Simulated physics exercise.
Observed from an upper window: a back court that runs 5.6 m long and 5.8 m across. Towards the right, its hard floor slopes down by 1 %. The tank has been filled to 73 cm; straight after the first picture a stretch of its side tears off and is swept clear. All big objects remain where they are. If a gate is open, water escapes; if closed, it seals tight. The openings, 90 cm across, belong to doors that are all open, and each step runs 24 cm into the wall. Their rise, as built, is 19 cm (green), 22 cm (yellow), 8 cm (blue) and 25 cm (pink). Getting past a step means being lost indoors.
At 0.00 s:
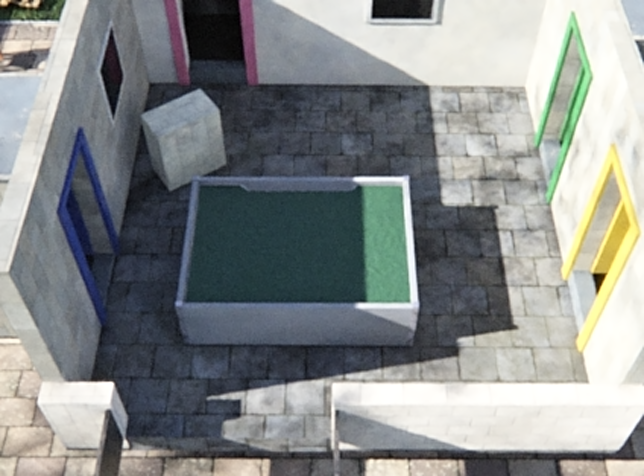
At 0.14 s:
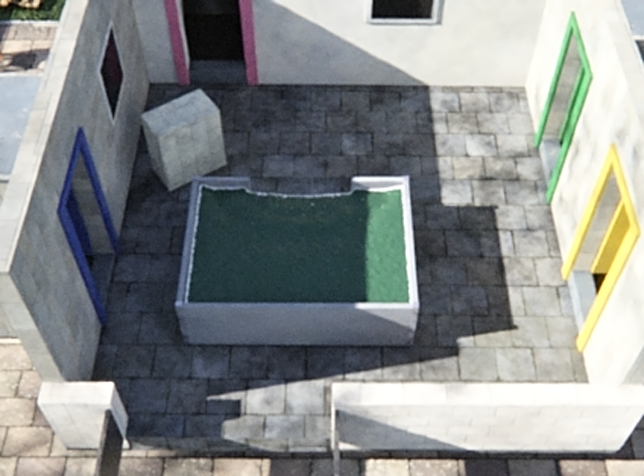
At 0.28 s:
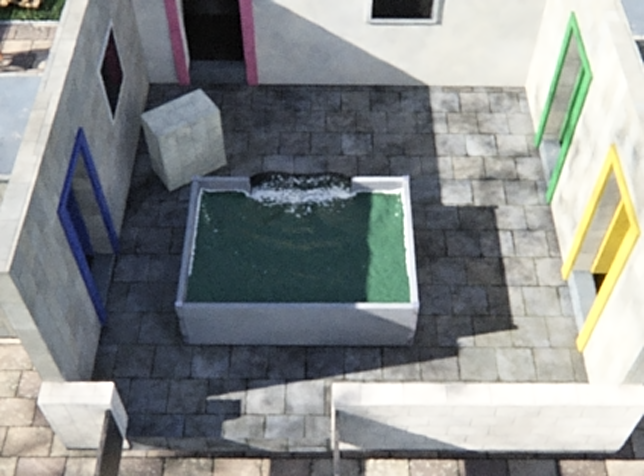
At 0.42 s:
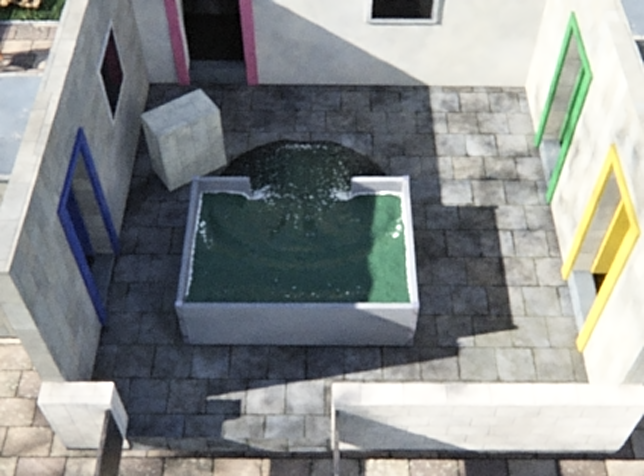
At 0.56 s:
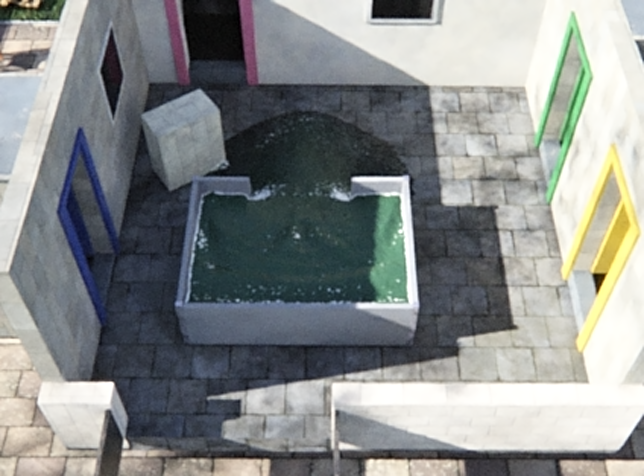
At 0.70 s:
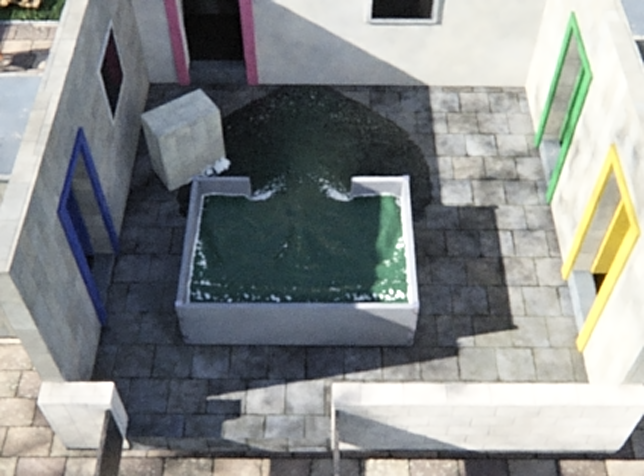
Green water dipped at the far side of a pale tank where a gap had opened, then poured out and fanned across the courtyard paving, spreading around the stone block's near corner.
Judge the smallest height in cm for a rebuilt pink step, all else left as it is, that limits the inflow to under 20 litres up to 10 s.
Roughly 26 cm at the least.
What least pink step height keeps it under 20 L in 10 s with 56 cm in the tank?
Roughly 19 centimetres would do it.
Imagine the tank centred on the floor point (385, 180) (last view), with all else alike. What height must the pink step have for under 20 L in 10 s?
Minimum: Approx. 16 cm.
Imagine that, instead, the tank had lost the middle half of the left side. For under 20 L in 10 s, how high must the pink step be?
Minimum height: Approx. 9.0 cm.
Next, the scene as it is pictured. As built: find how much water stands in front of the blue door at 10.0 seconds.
Roughly 5.5 cm deep.
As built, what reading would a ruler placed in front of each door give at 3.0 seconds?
Centimetres: Green = 13, yellow = 0, blue = 3, pink = 25.
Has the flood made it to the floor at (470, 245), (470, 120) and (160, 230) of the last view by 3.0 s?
In the order asked: Untouched, soaked, soaked.
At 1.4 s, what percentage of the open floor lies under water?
Wet share: Around 35 %.
After 1.4 s water covers 35 % of the floor, deepest (40 cm) near (302, 92); 30 cm at the pink door, 0 litres in over its 25 cm step.
After 3.0 s water covers 50 % of the floor, deepest (37 cm) near (513, 86); 25 cm at the pink door, 23 litres in over its 25 cm step.
After 10.0 s water covers 100 % of the floor, deepest (18 cm) near (596, 420); 7 cm at the pink door, 26 litres in over its 25 cm step.
At the pink door as built, the water arrived by 1.0 s and peaked near 33 cm at 1.8 s.
With a step of 22 cm, 50 litres would have come in within the 10 s; with 29.5 cm, 7 litres. So under 20 litres takes about 26 cm.
